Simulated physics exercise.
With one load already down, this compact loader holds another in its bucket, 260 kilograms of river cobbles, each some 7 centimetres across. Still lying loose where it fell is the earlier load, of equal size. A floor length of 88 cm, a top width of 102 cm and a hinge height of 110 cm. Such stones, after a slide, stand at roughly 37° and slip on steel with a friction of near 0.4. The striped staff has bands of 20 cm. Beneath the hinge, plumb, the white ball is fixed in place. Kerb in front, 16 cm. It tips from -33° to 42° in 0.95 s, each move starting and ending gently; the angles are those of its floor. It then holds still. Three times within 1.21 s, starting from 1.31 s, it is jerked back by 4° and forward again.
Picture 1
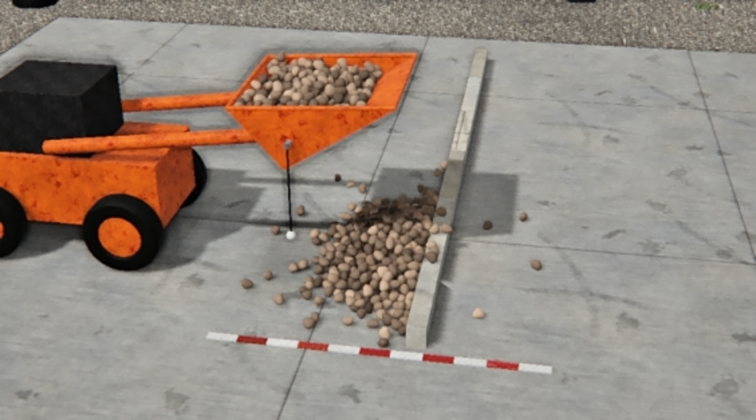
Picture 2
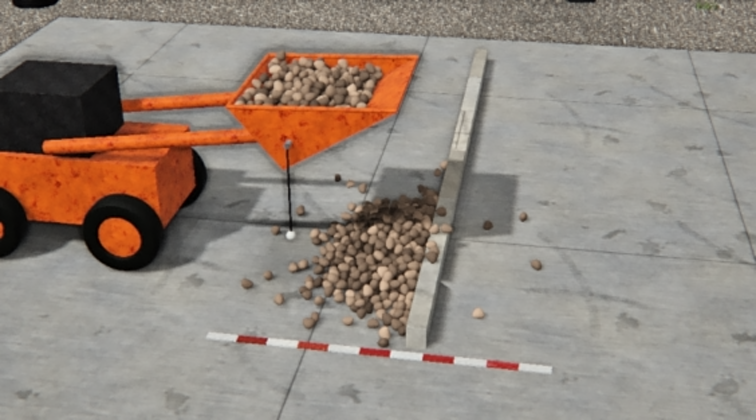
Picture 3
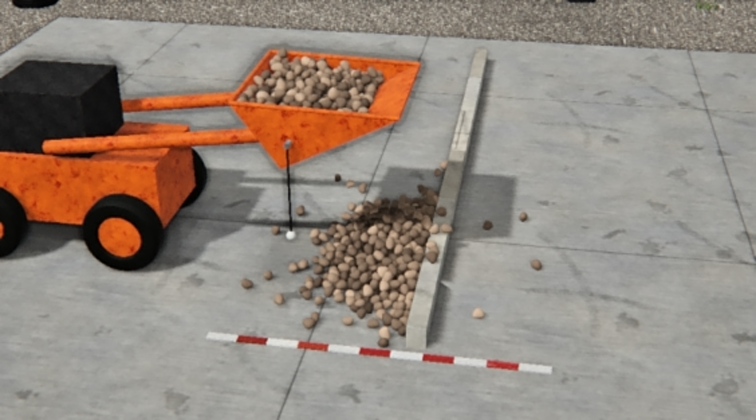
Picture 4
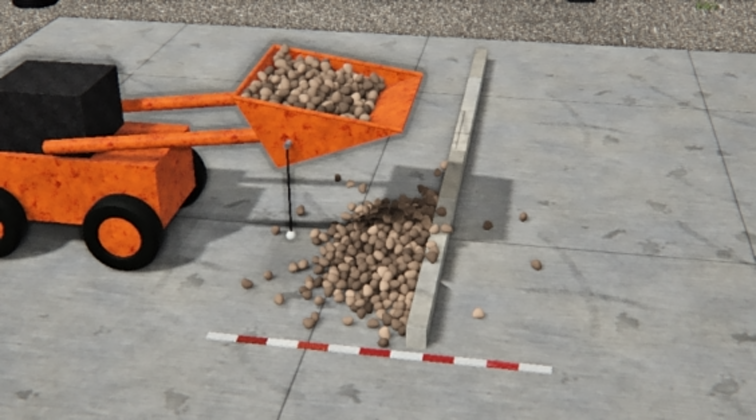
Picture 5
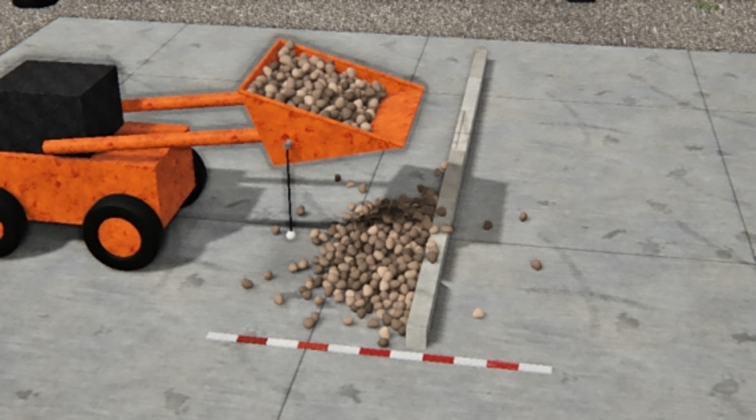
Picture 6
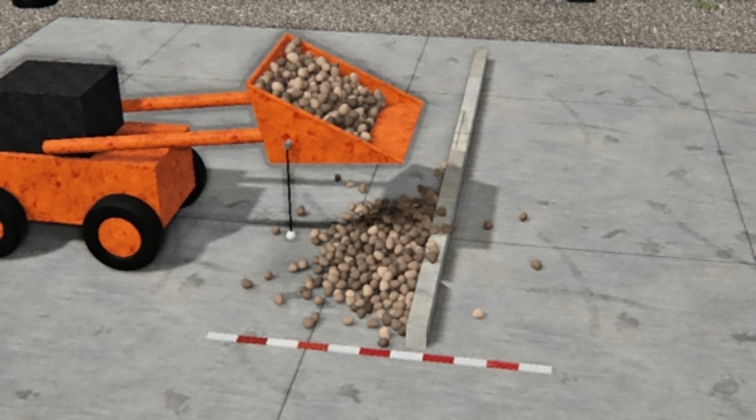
An orange loader with black wheels and a black block on its back stands at the left on grey concrete slabs, seen from above and to the side, with gravel behind. Its raised bucket holds brown stones, above a loose heap against a pale kerb and a red-and-white staff. The bucket steadily tilts forward, its front edge lowering toward the right as the stones stay inside, while all else and the view keep still.
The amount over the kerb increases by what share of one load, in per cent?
By about 38 per cent of a load.
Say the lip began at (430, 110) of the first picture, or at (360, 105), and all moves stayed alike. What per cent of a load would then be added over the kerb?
Case one about 80 %, case two about 10 %.
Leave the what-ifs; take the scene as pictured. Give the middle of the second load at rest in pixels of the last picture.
Around (424, 241) in the last picture.
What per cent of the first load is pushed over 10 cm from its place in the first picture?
I'd say roughly 5 per cent of them.
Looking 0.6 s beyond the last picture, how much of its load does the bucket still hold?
65 %.
Then, 0.3 s after the last picture the floor is at 30°; in per cent of one load, 100 in the bucket, 99 on this side of the kerb, 1 over the kerb; the foremost stones are at (473, 244).
Then, 0.6 s after the last picture the floor is at 42°; in per cent of one load, 66 in the bucket, 133 on this side of the kerb, 1 over the kerb; the foremost stones are at (473, 244).
Then, 2.6 s after the last picture the floor is at 42°; in per cent of one load, 0 in the bucket, 161 on this side of the kerb, 39 over the kerb; the foremost stones are at (625, 269).
Then, 5.0 s after the last picture the floor is at 42°; in per cent of one load, 0 in the bucket, 161 on this side of the kerb, 39 over the kerb; the foremost stones are at (625, 269). Net gain over the kerb, 38.
